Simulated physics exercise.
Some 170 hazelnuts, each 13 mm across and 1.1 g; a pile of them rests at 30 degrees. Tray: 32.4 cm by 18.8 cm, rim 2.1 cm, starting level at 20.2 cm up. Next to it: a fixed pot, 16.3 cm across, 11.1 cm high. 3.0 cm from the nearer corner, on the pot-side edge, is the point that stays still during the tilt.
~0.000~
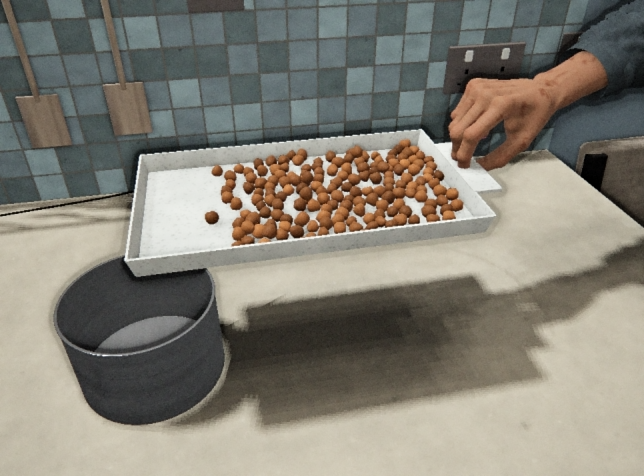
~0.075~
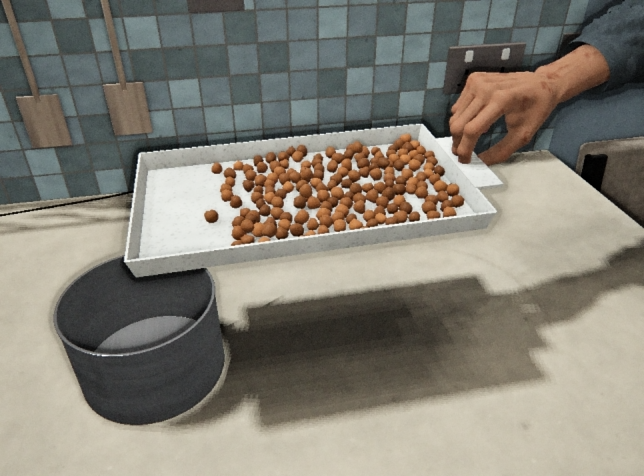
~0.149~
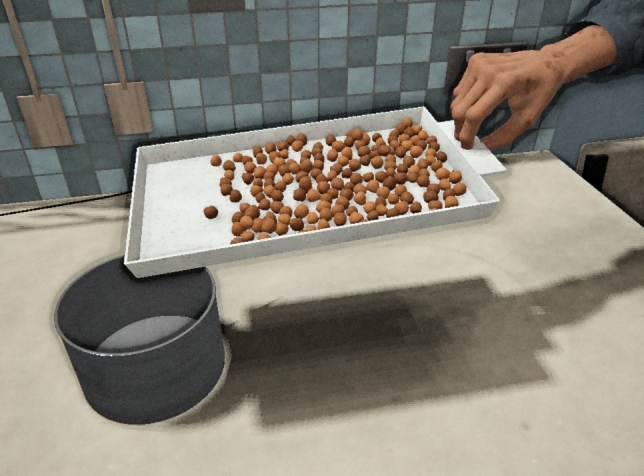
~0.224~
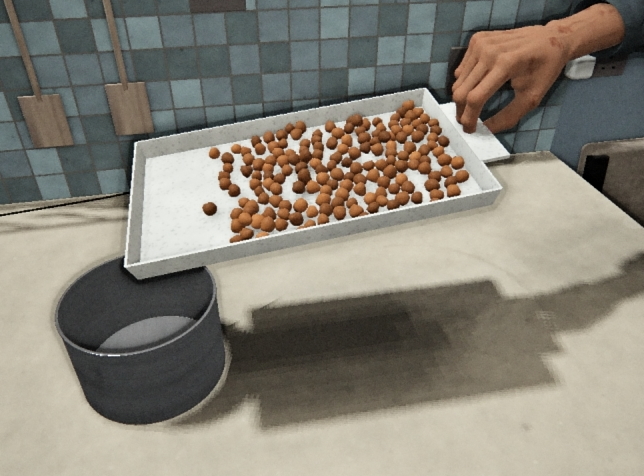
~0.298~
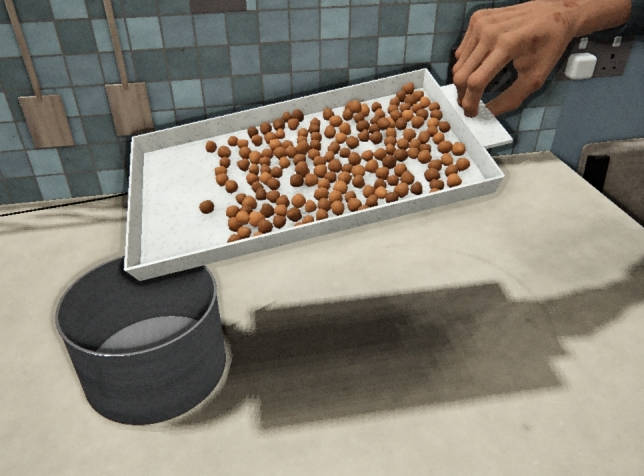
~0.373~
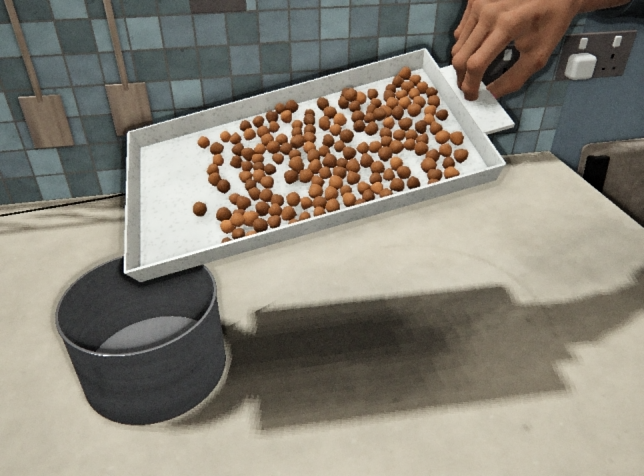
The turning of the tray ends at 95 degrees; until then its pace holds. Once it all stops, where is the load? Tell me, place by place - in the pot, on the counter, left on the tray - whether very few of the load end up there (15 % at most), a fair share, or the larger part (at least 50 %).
Pot - very few, counter - the larger part, tray - very few.
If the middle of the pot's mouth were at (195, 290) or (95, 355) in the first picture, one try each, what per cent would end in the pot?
Close to 0 in a hundred, then close to 90 in a hundred.
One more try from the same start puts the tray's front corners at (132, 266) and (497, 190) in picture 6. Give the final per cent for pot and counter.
You'd end with pot at 0 and counter at 100.
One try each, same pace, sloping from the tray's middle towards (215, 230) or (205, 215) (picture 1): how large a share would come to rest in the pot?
Approximately 35 percent, then 60 percent.
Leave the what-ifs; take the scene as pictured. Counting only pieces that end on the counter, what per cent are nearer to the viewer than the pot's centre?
Near 100 in a hundred.
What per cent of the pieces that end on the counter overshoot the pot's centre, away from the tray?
About 80 %.
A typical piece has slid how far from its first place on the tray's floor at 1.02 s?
I'd say close to 10 centimetres.
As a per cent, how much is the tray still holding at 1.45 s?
Around 95 percent of it.
Then, at 1.02 s, tilt 54 degrees; the tray holds 100 %, the pot 0 %.
Then, at 1.45 s, tilt 78 degrees; the tray holds 95 %, the pot 0 %.
After 1.96 s, tilt 95 degrees; the tray holds 5 %, the pot 5 %.
At rest (2.9 s), pot 5 %, counter 95 %, tray 0 %.
